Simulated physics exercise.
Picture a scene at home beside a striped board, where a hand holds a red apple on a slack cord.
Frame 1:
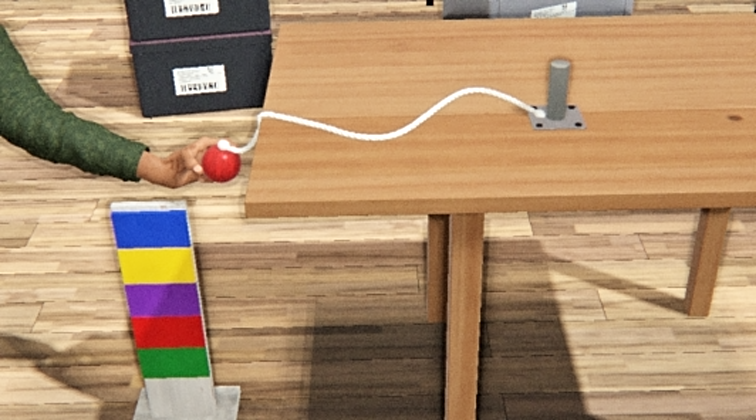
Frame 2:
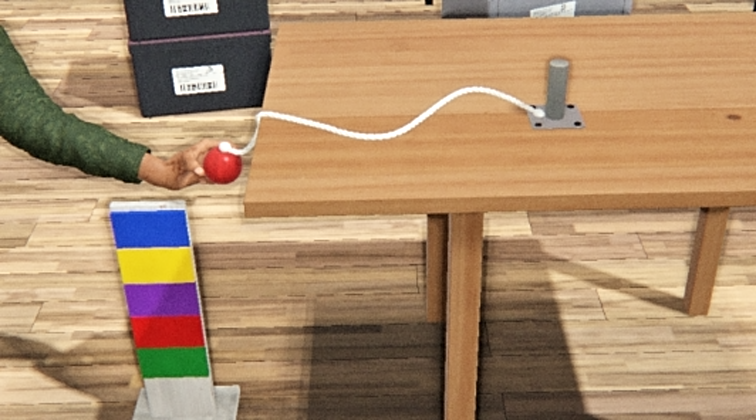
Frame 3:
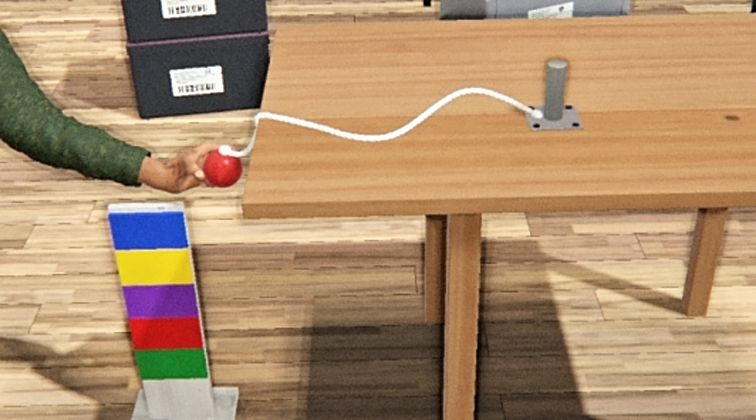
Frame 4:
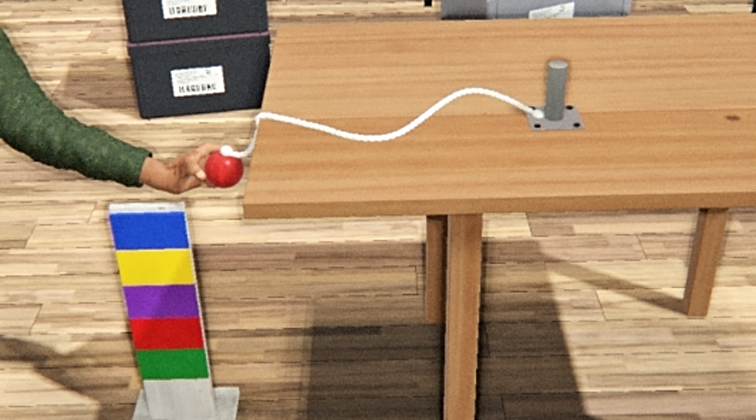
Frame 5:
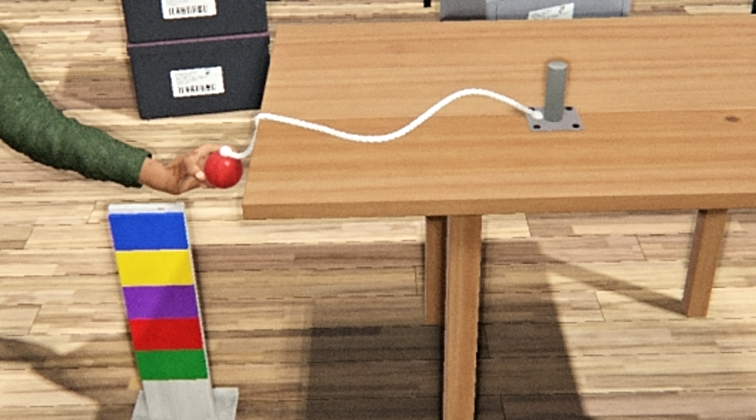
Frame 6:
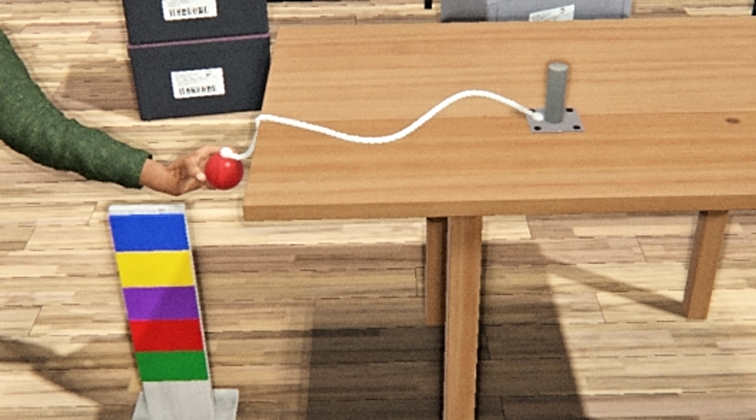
At home, beside a board striped blue, yellow, purple, red and green, a hand held a red apple on a slack white cord at the table's left edge, barely moving at all.
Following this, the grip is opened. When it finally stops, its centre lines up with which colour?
Yellow.
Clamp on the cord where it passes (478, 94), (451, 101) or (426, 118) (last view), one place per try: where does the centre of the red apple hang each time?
It ends up near (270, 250) the first time, (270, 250) the second and (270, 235) the third.
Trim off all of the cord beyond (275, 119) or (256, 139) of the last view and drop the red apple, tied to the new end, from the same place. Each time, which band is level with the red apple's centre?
Taking them in turn, you'd get higher than all five, then blue.
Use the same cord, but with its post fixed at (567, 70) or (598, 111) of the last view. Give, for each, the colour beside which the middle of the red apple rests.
It comes out blue the first time and blue the second time.
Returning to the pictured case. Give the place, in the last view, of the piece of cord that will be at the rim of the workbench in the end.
The piece you want is at about (335, 134).
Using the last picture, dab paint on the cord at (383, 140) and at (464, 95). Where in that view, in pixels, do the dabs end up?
They go to (309, 113) and to (438, 117).
Soon after, apple near (284, 266); level with yellow.
Then, apple near (259, 260); level with yellow.
At rest, apple near (271, 264); level with yellow. Its middle rests at the yellow band.
